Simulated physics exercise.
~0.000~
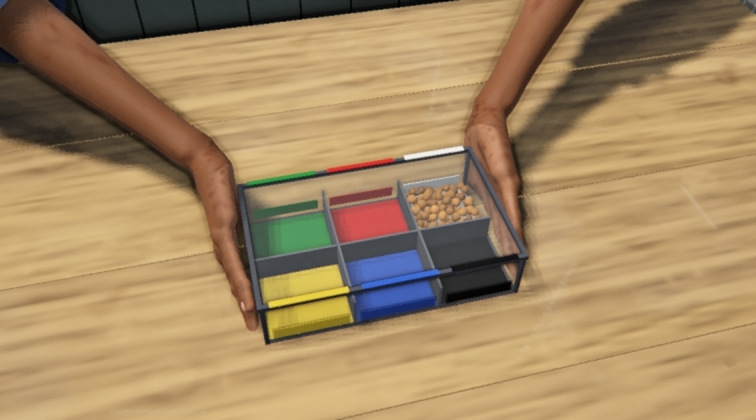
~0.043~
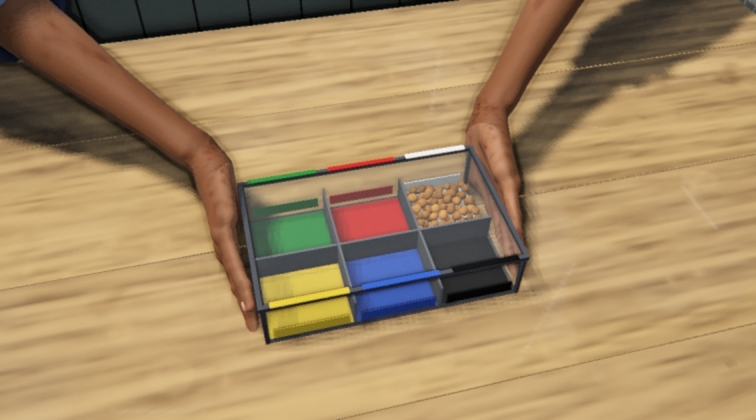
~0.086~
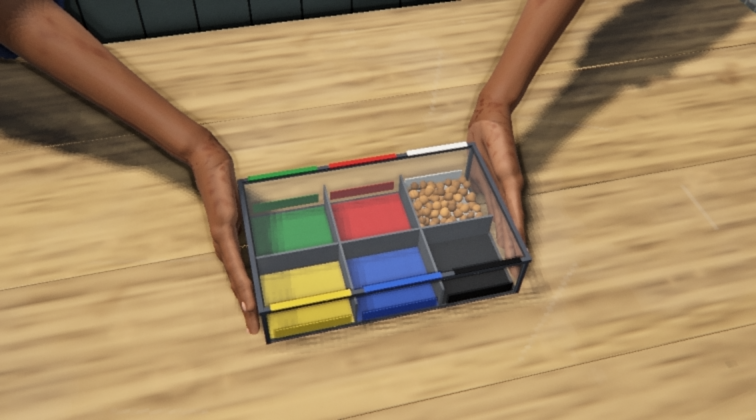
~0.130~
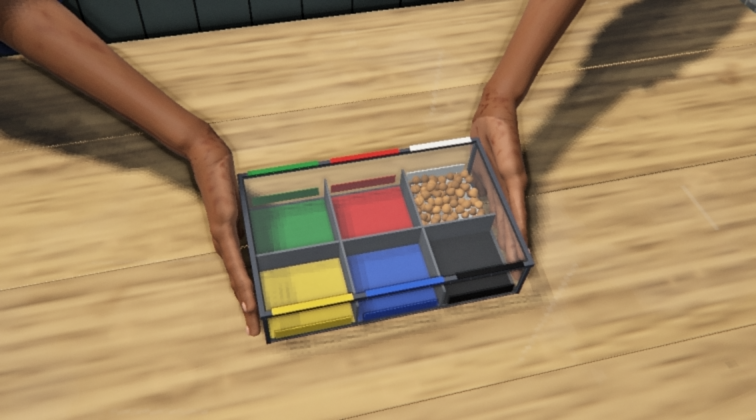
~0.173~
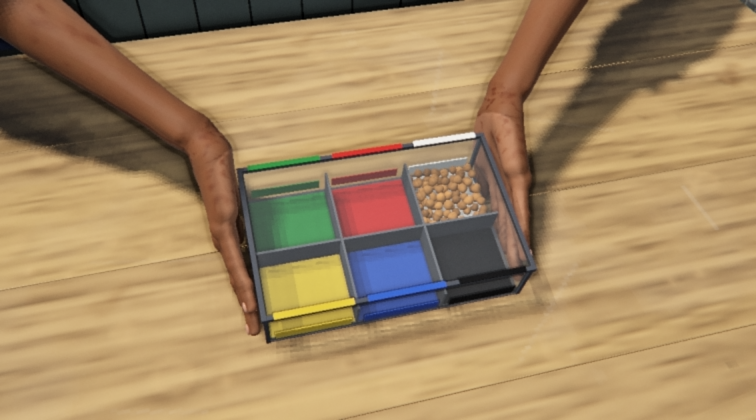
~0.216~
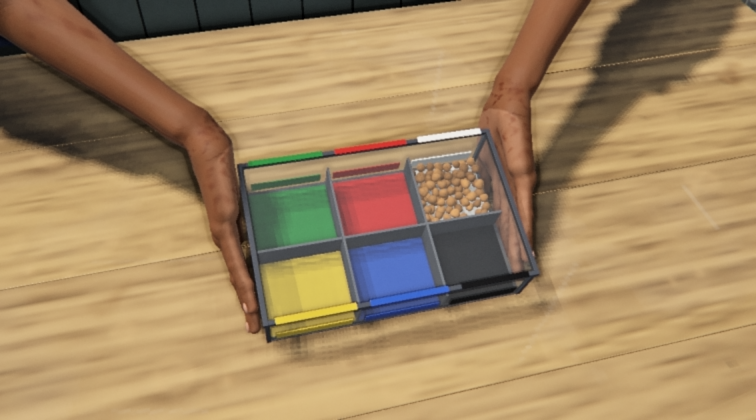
Two hands slightly tilt a clear divided box holding small round tan pieces and colored sections.
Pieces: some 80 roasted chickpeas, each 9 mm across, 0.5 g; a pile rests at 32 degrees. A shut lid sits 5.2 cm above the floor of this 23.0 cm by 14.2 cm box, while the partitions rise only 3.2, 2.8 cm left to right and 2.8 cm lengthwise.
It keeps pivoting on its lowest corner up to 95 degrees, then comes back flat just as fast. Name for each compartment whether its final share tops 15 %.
Red: Does not qualify; blue: Does not qualify; green: Does not qualify; yellow: Does not qualify; white: Qualifies; black: Qualifies.
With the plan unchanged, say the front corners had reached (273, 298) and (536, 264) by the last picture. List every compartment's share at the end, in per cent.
Each compartment ends with this per cent: Red 0, blue 0, green 0, yellow 0, white 35 and black 65.
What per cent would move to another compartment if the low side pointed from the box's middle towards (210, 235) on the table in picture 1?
Something like 80 per cent of the pieces.
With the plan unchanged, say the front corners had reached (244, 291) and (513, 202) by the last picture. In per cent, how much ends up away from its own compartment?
I'd say close to 55 in a hundred.
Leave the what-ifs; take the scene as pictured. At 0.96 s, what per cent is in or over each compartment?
Red 0 %, blue 0 %, green 0 %, yellow 0 %, white 85 %, black 15 %.
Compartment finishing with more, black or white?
That would be the black compartment.
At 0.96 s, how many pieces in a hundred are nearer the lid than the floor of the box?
Around 40 in a hundred, give or take.
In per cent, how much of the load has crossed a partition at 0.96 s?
At that moment it's some 15 per cent.
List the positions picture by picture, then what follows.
Box tilt 0 degrees, front corners at (262, 307) and (523, 255); white 100 %, in the first picture.
Box tilt 1 degrees, front corners at (263, 307) and (524, 256), in the second picture.
Box tilt 4 degrees, front corners at (264, 309) and (526, 258), lowest corner right front, in the third picture.
Box tilt 8 degrees, front corners at (265, 313) and (528, 263), lowest corner right front, in the fourth picture.
Box tilt 13 degrees, front corners at (266, 317) and (531, 267), lowest corner right front, in the fifth picture.
Box tilt 18 degrees, front corners at (268, 322) and (534, 271), lowest corner right front; white 100 %. Its pace works out near 115 degrees a second, in the sixth picture.
After 0.96 s, tilt 95 degrees; white 85 %, black 15 %.
Then, at 1.46 s, tilt 41 degrees; white 35 %, black 65 %.
After 2.02 s, tilt 0 degrees; white 35 %, black 65 %.
By 2.3 s all is still; red 0 %, blue 5 %, green 0 %, yellow 0 %, white 35 %, black 65 %.
